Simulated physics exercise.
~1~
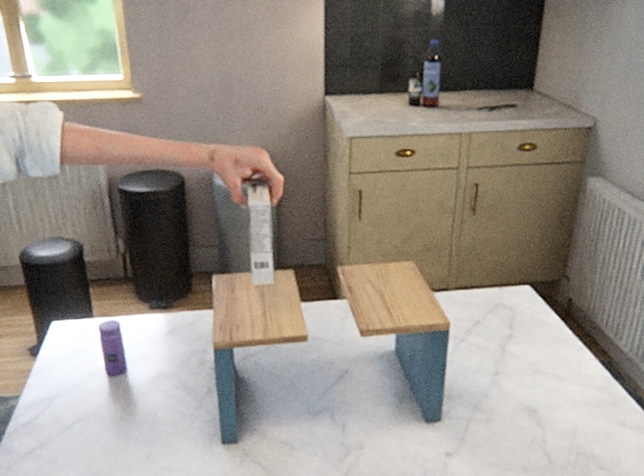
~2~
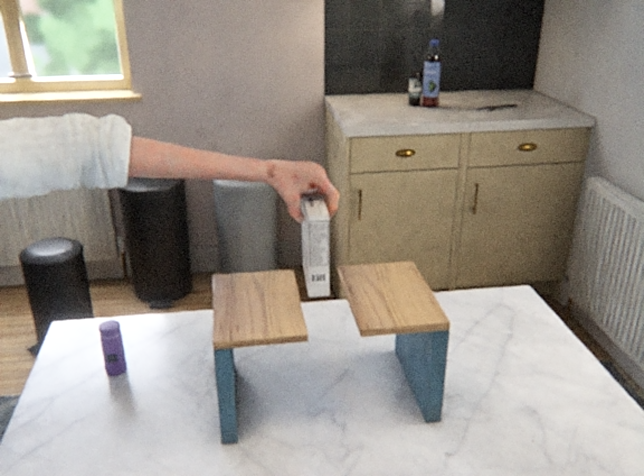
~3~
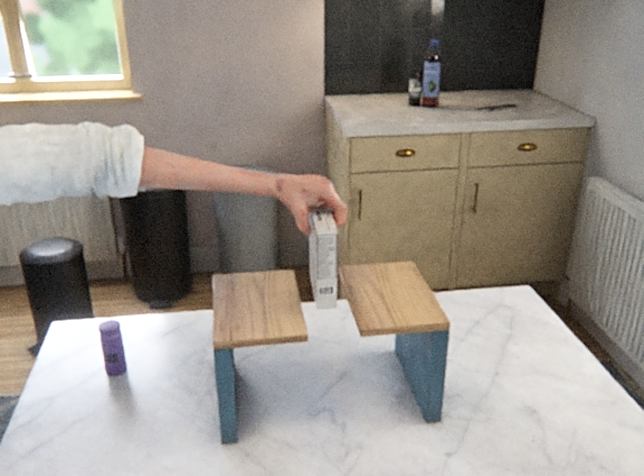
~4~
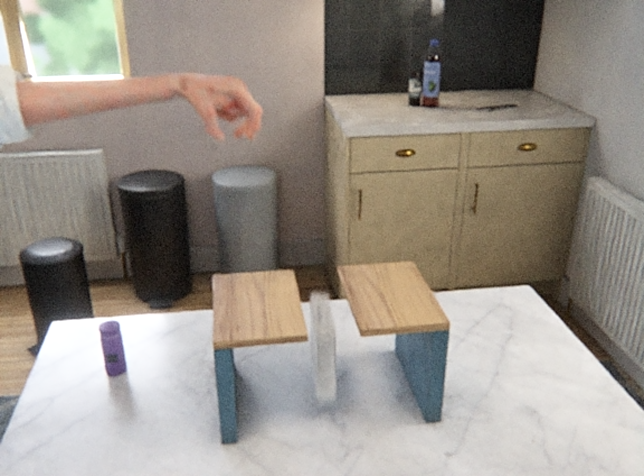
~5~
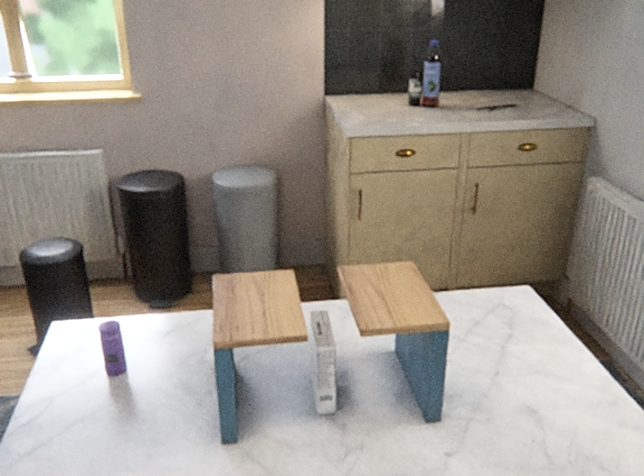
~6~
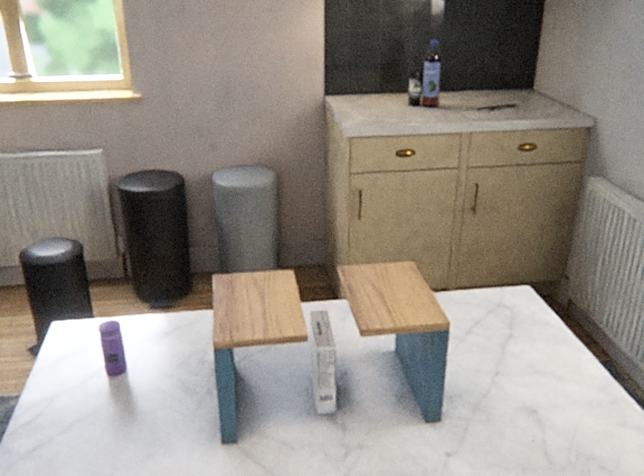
Slim white packet held upright by a hand, moving right and dropping between two wooden-topped supports to stand on the marble table.
